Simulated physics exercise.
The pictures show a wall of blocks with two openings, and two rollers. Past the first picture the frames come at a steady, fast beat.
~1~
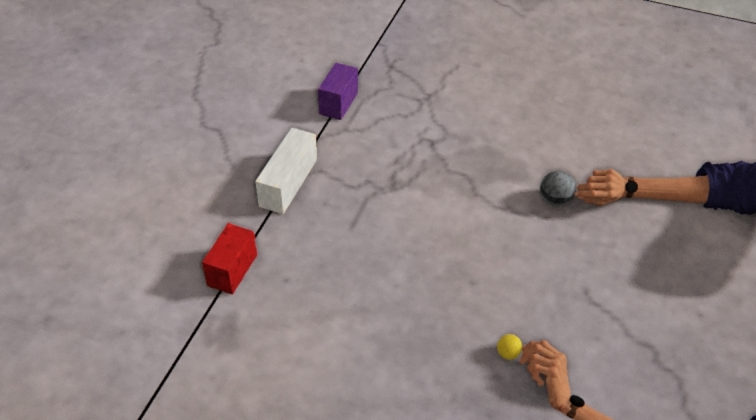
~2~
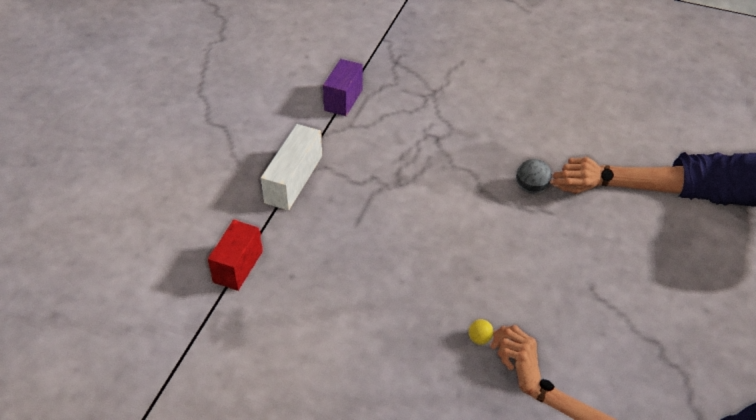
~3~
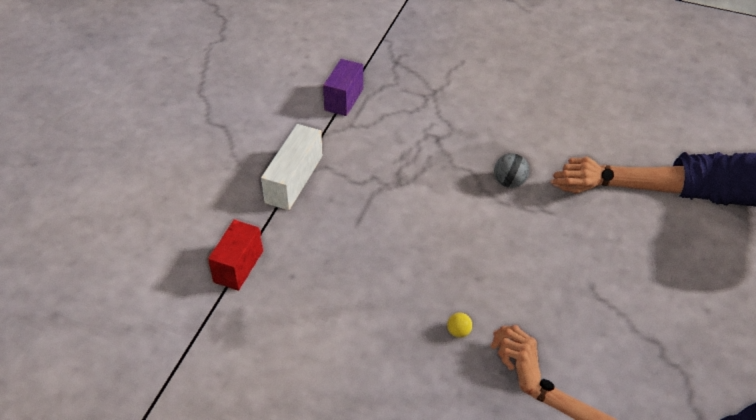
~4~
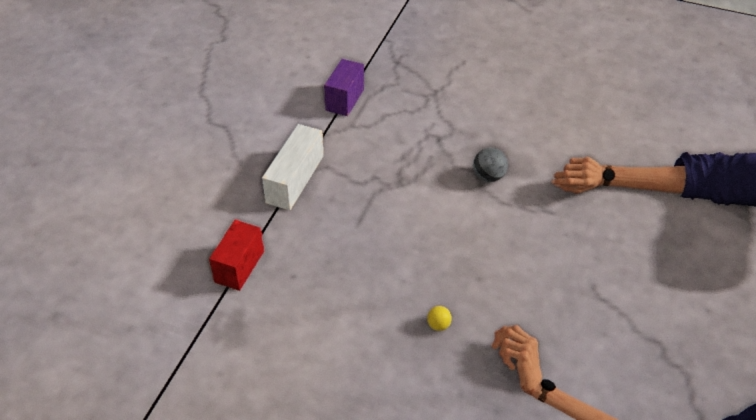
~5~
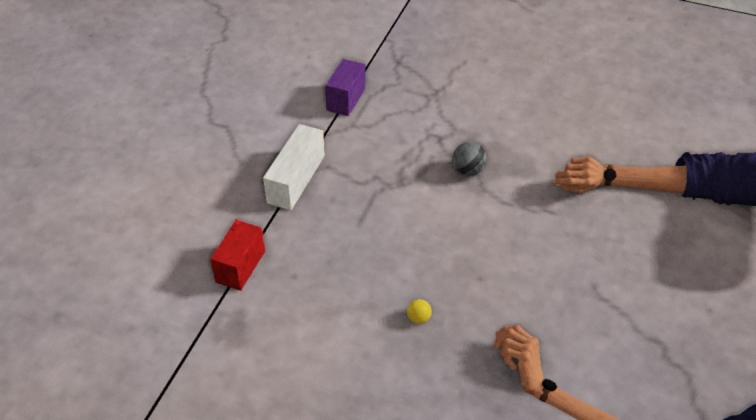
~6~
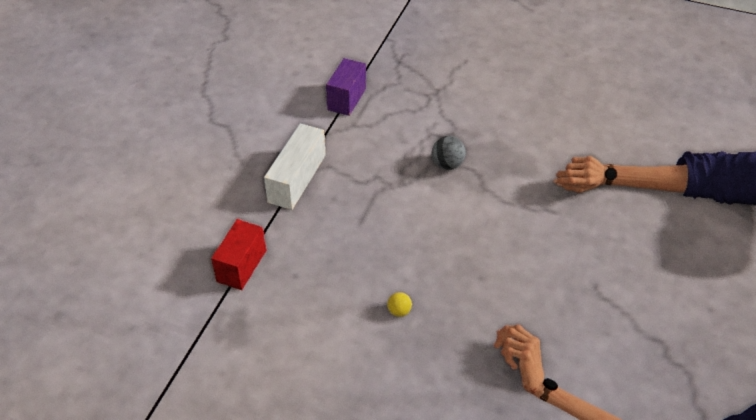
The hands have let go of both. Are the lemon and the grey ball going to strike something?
The lemon is stopped; the grey ball gets between the blocks.
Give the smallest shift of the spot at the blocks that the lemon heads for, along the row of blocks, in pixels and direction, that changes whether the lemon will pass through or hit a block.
About 24 pixels up.
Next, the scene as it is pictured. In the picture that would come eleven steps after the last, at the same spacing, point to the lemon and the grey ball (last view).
First (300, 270), then (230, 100).
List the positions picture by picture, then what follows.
In the first frame, lemon (510, 347) under the hand; grey ball (558, 188) under the hand; white block (288, 170).
In the second frame, lemon (481, 332); grey ball (534, 177).
In the third frame, lemon (459, 325); grey ball (511, 171).
In the fourth frame, lemon (439, 319); grey ball (490, 165).
In the fifth frame, lemon (419, 312); grey ball (469, 159).
In the sixth frame, lemon (399, 305); grey ball (448, 153); purple block (347, 87).
Then, 0.40 s on from there, lemon coming back near (291, 270); grey ball heading on near (246, 101).
Then, 1.02 s on from there, lemon coming back near (352, 290); grey ball heading on.
In the end, the lemon bounces off; the grey ball rolls through.
